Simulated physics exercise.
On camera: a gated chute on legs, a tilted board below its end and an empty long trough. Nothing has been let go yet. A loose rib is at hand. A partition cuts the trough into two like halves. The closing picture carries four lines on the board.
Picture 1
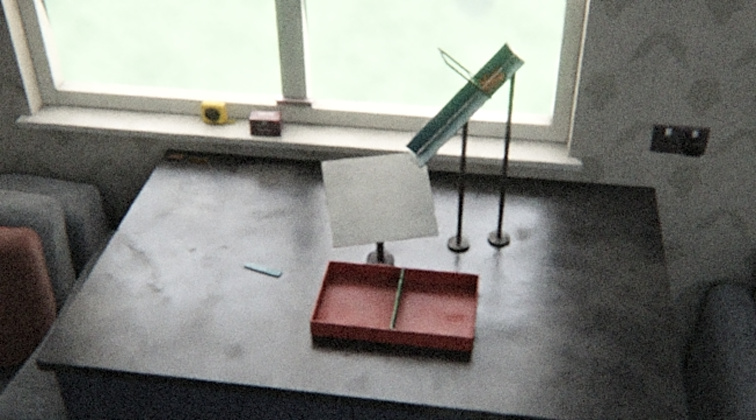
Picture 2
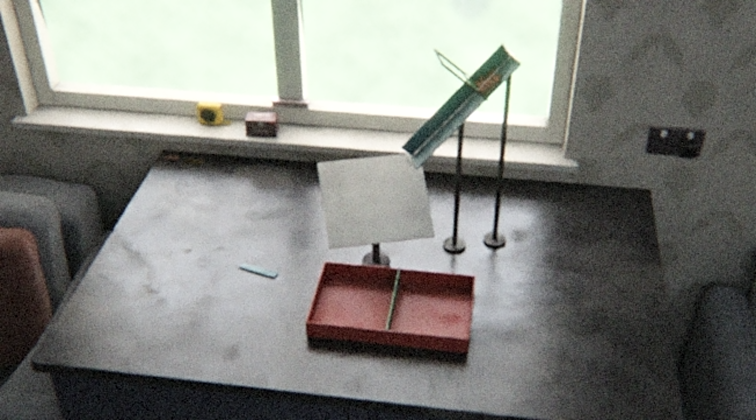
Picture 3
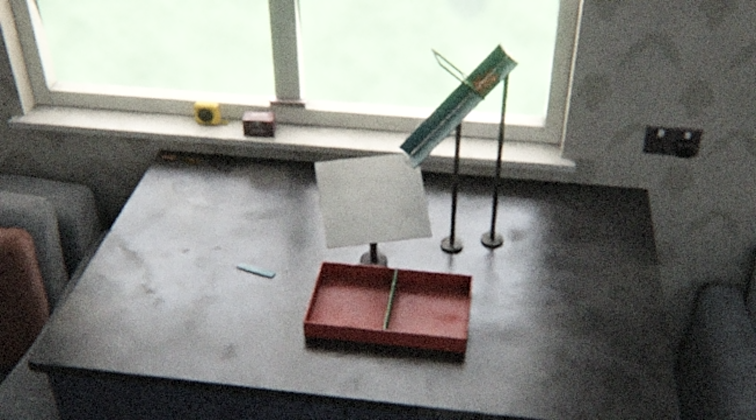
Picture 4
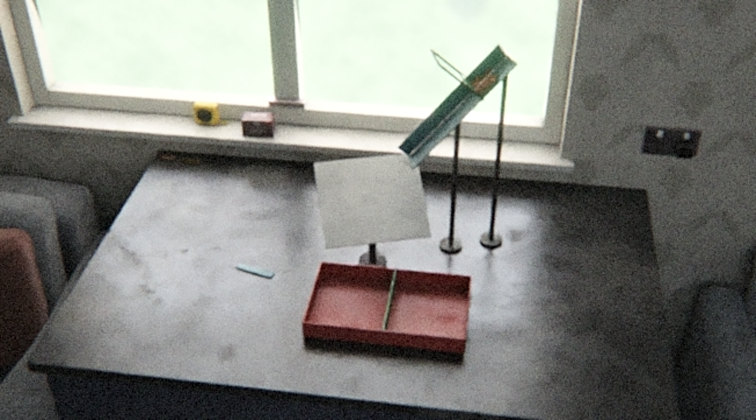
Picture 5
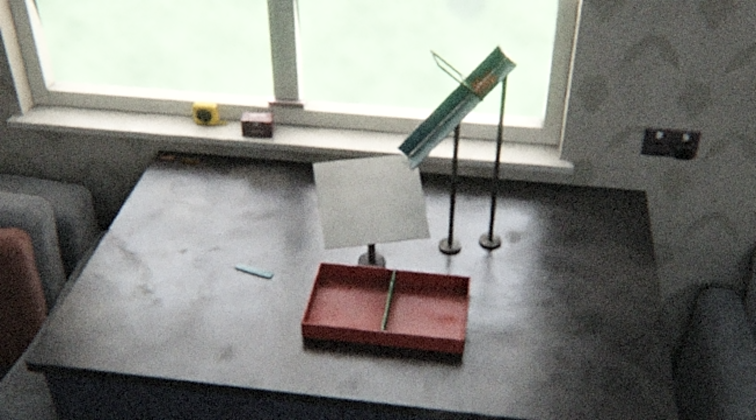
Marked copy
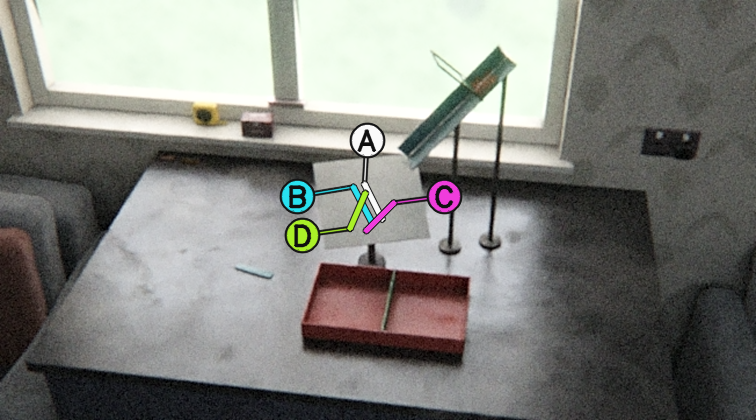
The footage shows a green chute on thin dark legs slanting down toward a tilted pale board, with a red divided tray in front on a dark table; the objects stay still while the view shifts very slightly.
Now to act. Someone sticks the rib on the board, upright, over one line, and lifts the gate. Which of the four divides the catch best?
Use line B.
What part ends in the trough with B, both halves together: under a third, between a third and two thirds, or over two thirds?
It is over two thirds.
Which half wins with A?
Right.
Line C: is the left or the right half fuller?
The left half.
On the marked copy, line A from (364, 184) to (382, 219); line B from (353, 186) to (371, 221); line C from (393, 202) to (366, 230); line D from (365, 193) to (350, 228).
Choosing A, of what is caught, about a tenth in the left half, the larger part in the right.
Choosing B, of what is caught, roughly a third in the left half, roughly two thirds in the right.
Choosing C, of what is caught, almost all in the left half, about a tenth in the right.
Choosing D, of what is caught, the larger part in the left half, about a tenth in the right.
